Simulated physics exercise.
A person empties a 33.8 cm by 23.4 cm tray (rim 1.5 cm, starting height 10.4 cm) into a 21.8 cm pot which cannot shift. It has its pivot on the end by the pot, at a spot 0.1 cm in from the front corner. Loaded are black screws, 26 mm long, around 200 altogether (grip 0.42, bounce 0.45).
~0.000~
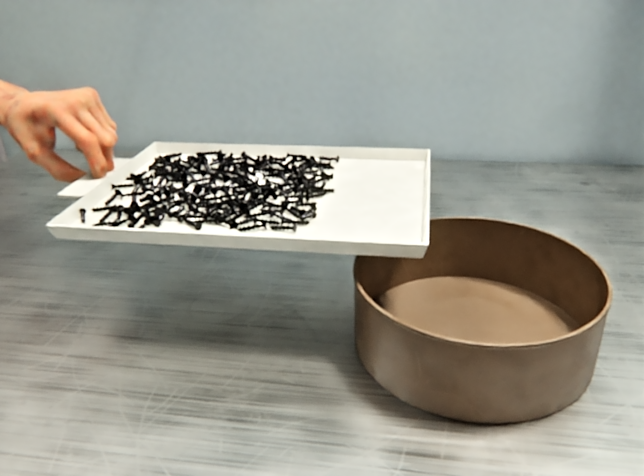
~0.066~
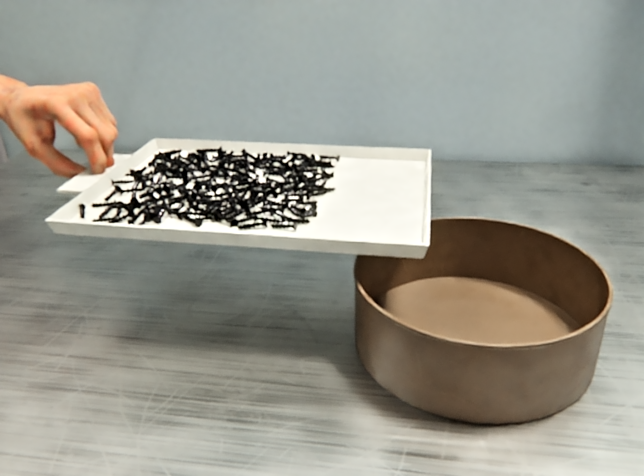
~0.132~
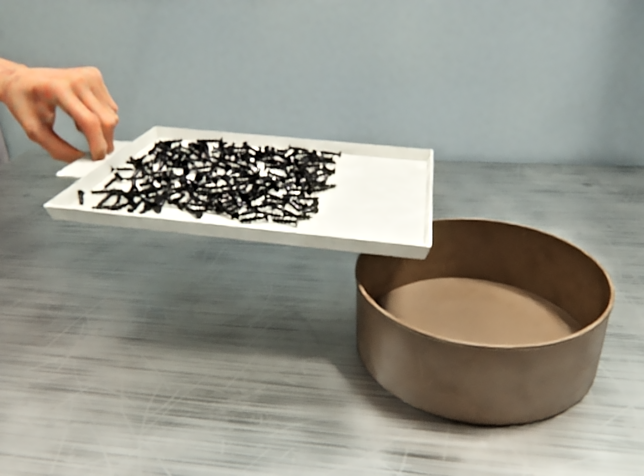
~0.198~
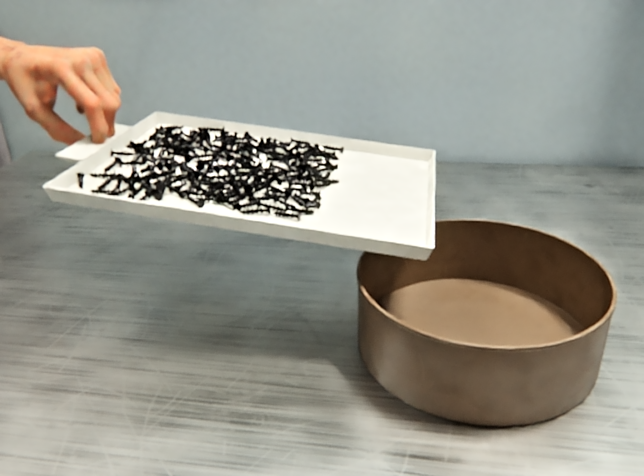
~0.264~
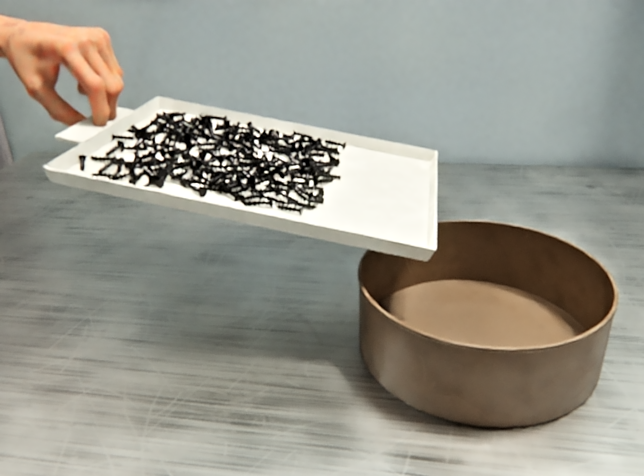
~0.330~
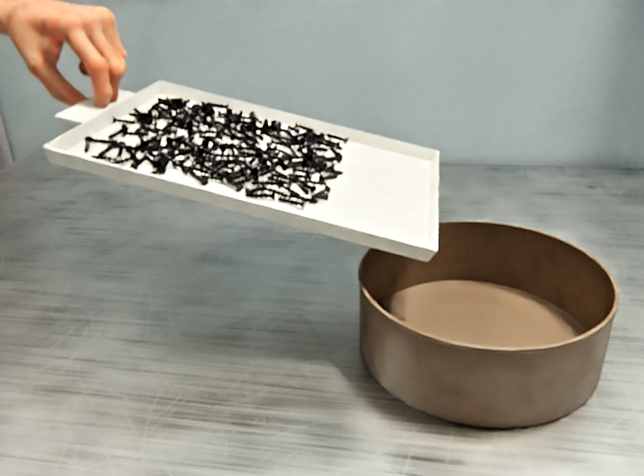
Above a grey surface, a hand raises the left end of a white tray of black screws.
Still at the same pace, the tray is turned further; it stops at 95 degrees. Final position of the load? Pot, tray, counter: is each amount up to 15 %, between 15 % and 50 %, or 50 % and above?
Pot: 50 % and above; tray: Up to 15 %; counter: Between 15 % and 50 %.
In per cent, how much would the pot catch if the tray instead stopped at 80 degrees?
In that case some 65 per cent.
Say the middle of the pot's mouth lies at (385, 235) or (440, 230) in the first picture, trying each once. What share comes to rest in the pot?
Estimates: 65 % and 90 %, in that order.
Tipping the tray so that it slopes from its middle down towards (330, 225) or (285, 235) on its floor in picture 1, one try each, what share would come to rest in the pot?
Roughly 100 % for the first direction, roughly 40 % for the second.
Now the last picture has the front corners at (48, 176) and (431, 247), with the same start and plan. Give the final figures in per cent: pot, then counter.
Final per cent - pot 100, counter 0.
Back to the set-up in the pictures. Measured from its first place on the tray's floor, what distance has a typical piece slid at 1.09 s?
Displacement on the tray: Roughly 23 cm.
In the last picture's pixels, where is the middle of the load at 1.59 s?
At that moment the load's centre is around (454, 292).
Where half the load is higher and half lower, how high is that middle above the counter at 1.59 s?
The halfway mark is near 2 cm.
After 1.09 s, tilt 52 degrees; the tray holds 70 %, the pot 15 %.
Then, at 1.59 s, tilt 77 degrees; the tray holds 45 %, the pot 40 %.
After 2.16 s, tilt 95 degrees; the tray holds 0 %, the pot 65 %.
In the end, at 2.7 s, pot 65 %, tray 0 %, counter 35 %.
